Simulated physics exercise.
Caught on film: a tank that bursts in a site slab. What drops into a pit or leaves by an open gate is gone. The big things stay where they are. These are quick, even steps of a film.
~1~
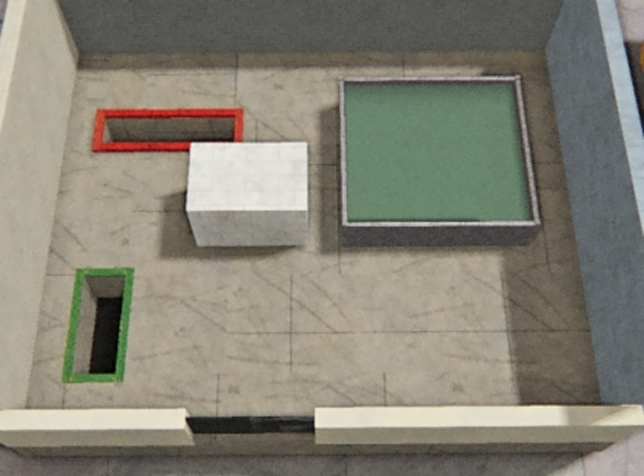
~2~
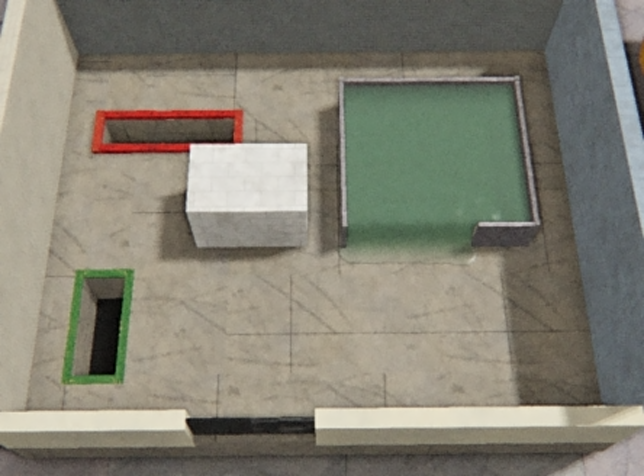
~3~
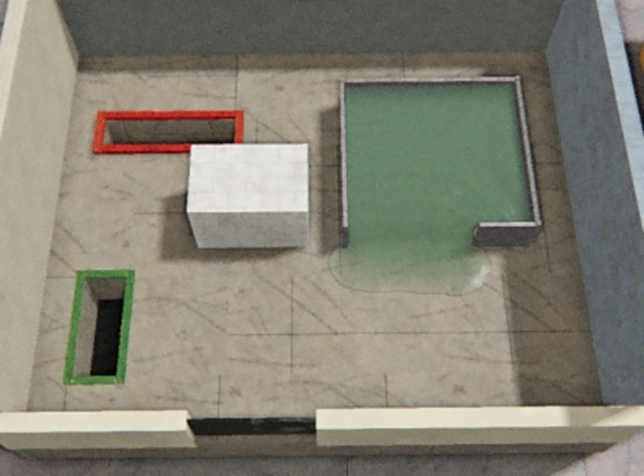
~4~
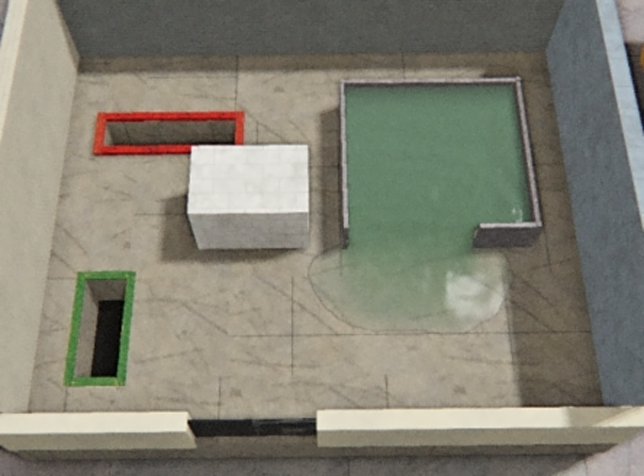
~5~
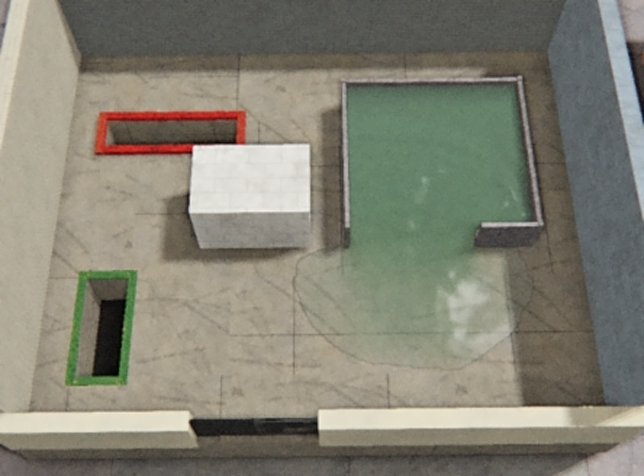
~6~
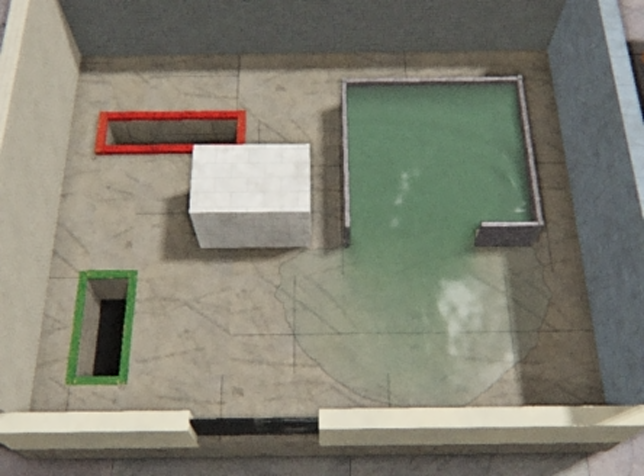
A tank of green water opens at its front wall and water spreads across the floor.
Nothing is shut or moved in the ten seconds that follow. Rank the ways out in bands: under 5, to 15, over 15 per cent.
One by one: The gate takes under 5 %; the red pit takes under 5 %; the green pit takes over 15 %.
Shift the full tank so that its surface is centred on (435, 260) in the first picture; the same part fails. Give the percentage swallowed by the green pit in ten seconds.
Per cent: Green 25.
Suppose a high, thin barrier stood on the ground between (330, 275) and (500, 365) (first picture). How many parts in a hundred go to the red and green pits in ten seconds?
In per cent: Red 0, green 20.
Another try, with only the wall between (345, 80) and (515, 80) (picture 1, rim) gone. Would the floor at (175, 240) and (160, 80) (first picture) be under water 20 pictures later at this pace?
One after the other: Not flooded, wet.
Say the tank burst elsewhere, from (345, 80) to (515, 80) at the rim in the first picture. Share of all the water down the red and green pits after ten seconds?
Roughly, in per cent: Red 10, green 10.
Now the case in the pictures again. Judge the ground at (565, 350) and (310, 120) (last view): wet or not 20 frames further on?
In that order: Flooded, dry.
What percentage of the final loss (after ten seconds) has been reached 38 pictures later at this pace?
Close to 55 %.
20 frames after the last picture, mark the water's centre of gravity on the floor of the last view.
Roughly at (395, 280).
A moment on, water covers 25 % of the floor; the gate 0 %, the red pit 0 %, the green pit 0 %.
Next, water covers 30 % of the floor; the gate 0 %, the red pit 0 %, the green pit 0 %.
Then, water covers 50 % of the floor; the gate 0 %, the red pit 0 %, the green pit 4 %.
Later, water covers 75 % of the floor; the gate 0 %, the red pit 0 %, the green pit 17 %.
In the end, water covers 95 % of the floor; the gate 0 %, the red pit 0 %, the green pit 31 %.
